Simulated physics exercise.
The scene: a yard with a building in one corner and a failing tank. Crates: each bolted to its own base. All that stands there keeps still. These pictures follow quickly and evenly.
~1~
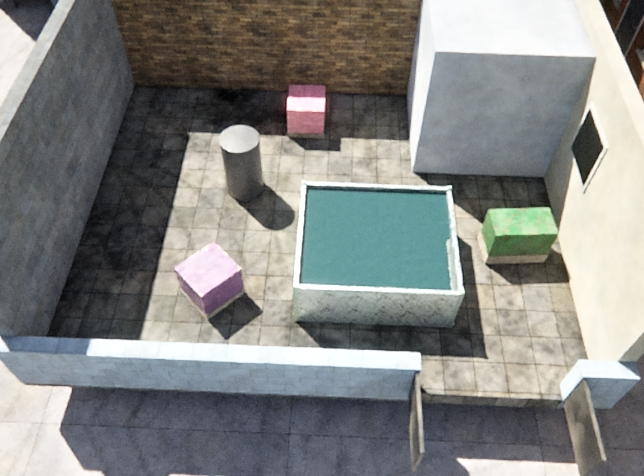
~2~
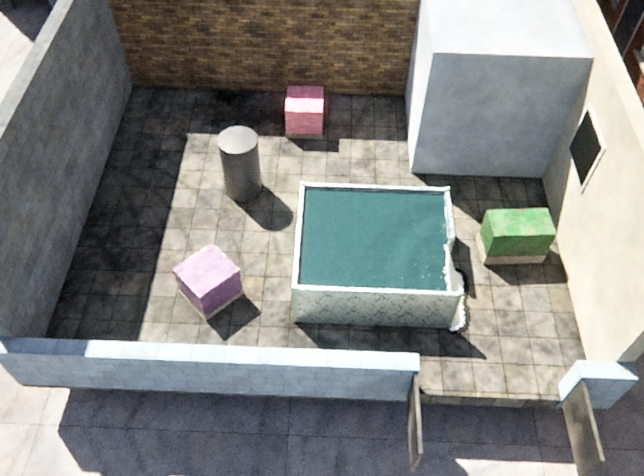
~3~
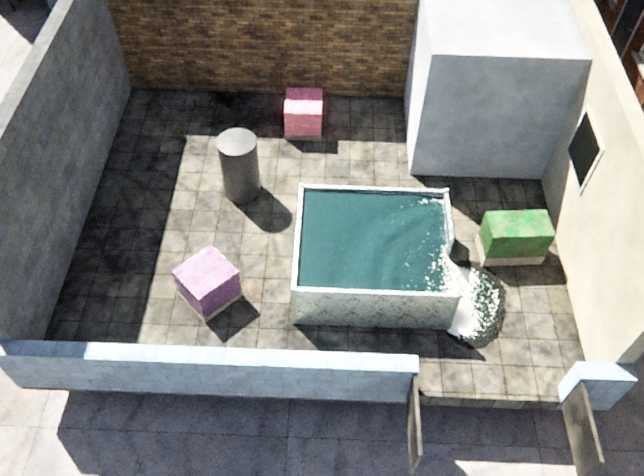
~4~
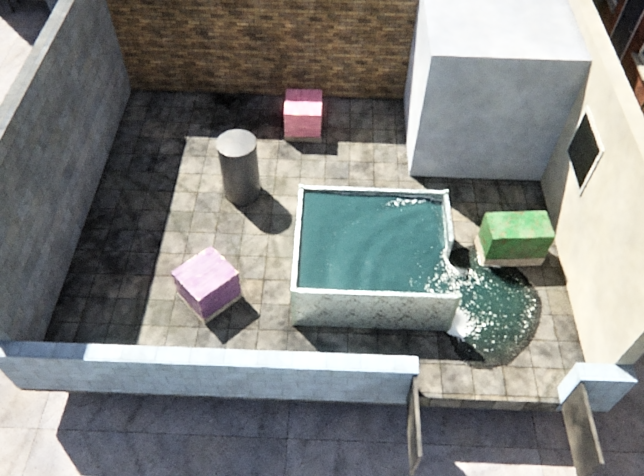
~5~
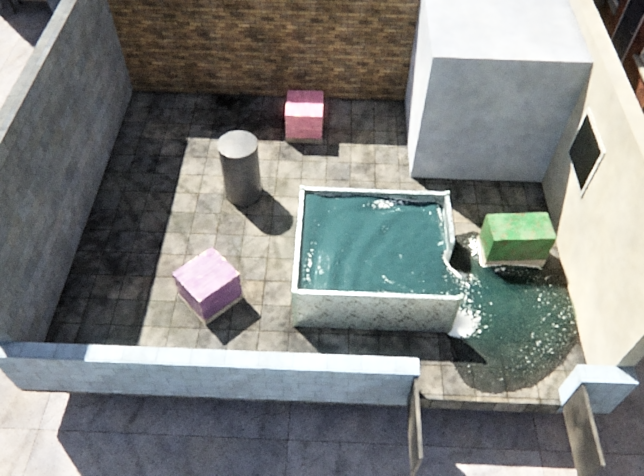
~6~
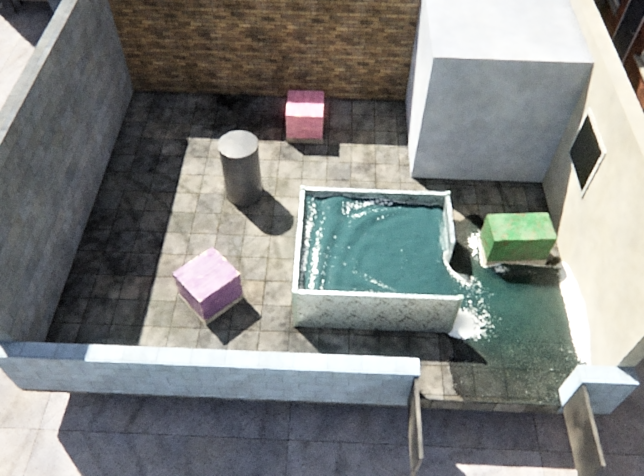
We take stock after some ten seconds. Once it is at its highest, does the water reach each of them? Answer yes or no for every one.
Green crate: Yes, it gets wet; purple crate: No, it stays dry; pink crate: No, it stays dry.
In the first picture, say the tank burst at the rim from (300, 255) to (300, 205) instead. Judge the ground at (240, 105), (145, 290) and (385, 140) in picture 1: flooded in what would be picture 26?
Those three places would be soaking, soaking and still unsoaked, in that order.
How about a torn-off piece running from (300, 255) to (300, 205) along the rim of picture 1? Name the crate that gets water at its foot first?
Answer: The one in purple.
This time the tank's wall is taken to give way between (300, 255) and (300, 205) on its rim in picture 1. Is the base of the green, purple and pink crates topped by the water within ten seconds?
Here goes: Green crate - left alone; purple crate - hit; pink crate - hit.
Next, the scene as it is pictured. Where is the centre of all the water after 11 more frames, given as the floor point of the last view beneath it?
That puts it at around (432, 285).
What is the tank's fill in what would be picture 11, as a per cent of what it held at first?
Near 70 in a hundred.
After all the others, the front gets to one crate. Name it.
That one's the crate marked purple.
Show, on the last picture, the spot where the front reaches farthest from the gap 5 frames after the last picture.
Somewhere near (539, 184).
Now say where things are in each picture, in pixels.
The first frame shows the open tank at (377, 237) is whole and still.
In the second frame, the front is at (453, 331), out from the gap at (447, 285).
In the third frame, water pours out at (445, 289) and has run to (496, 284).
In the fourth frame, water pours out at (445, 292) and has run to (536, 300).
In the fifth frame, the front is at (577, 326), out from the gap at (446, 293).
In the sixth frame, the front is at a hidden place, out from the gap at (446, 293).
A moment on, water covers 15 % of the floor; the green crate water round its plinth, the purple crate not reached, the pink crate not reached.
Next, water covers 15 % of the floor; the green crate water round its plinth, the purple crate not reached, the pink crate not reached.
Then, water covers 25 % of the floor; the green crate water round its plinth, the purple crate not reached, the pink crate not reached.
Later, water covers 45 % of the floor; the green crate water round its plinth, the purple crate water round its plinth, the pink crate water round its plinth.
In the end, water covers 75 % of the floor; the green crate was topped, the purple crate stayed above the water, the pink crate stayed above the water.
